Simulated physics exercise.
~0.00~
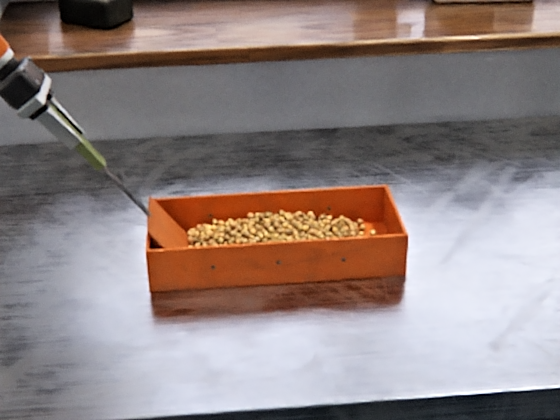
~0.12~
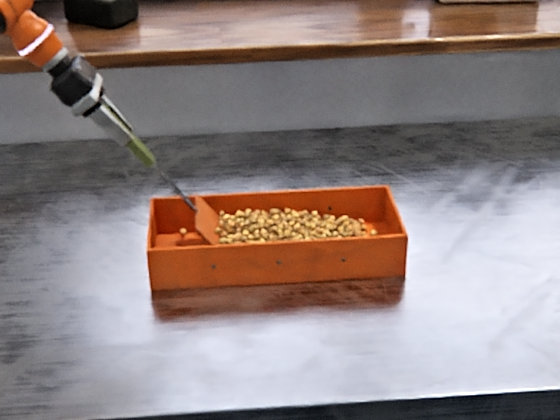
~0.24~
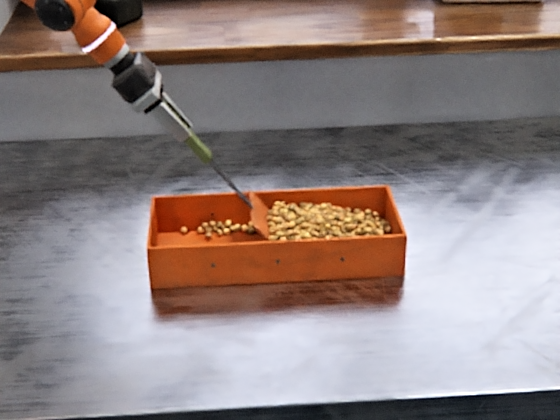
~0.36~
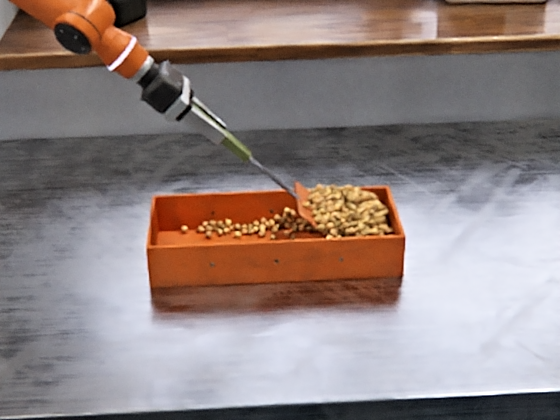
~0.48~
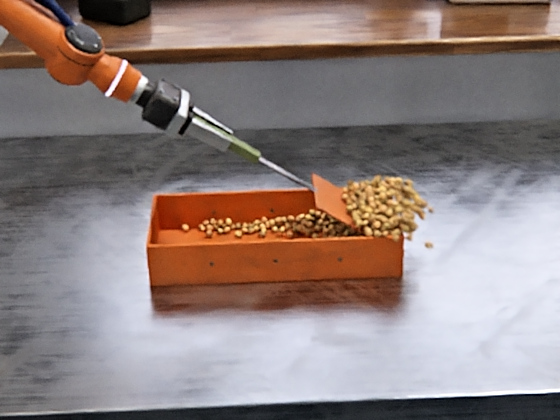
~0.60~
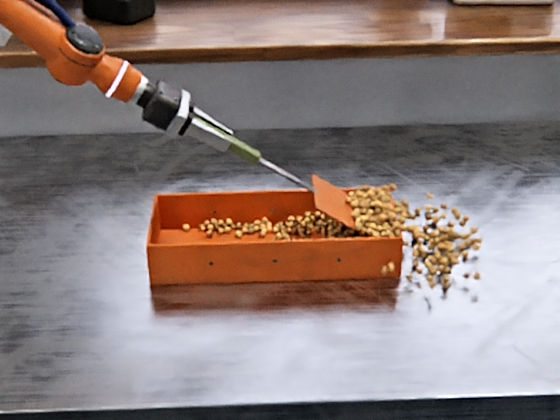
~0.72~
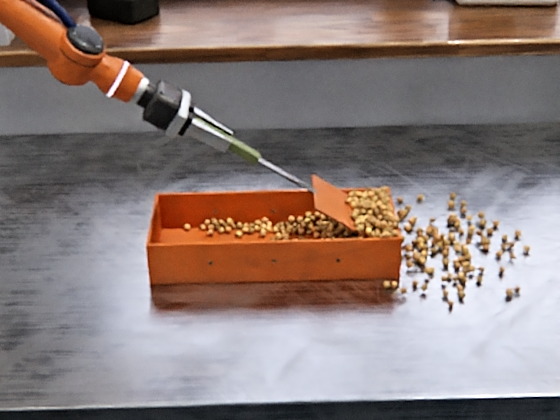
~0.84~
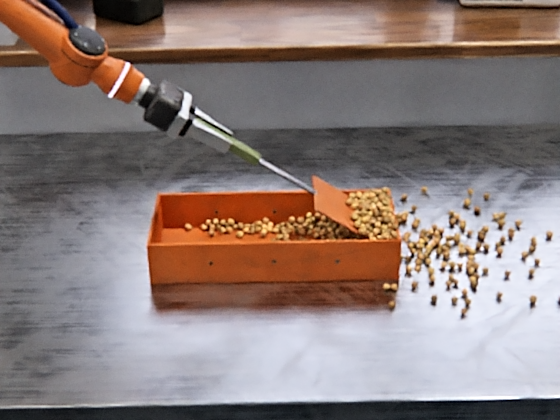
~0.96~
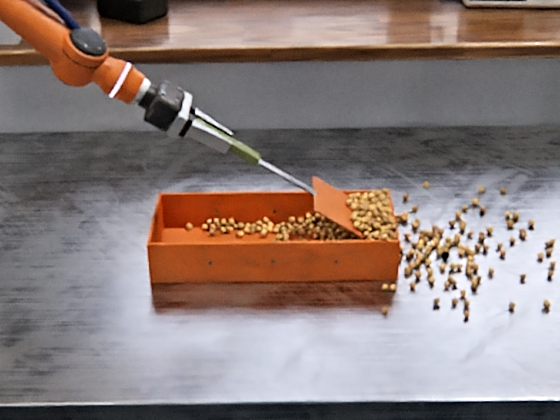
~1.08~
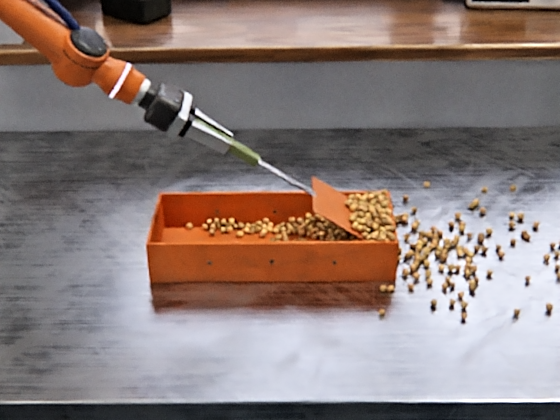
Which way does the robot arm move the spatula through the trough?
It moves the spatula to the right, pushing the chickpeas toward the right end of the trough.
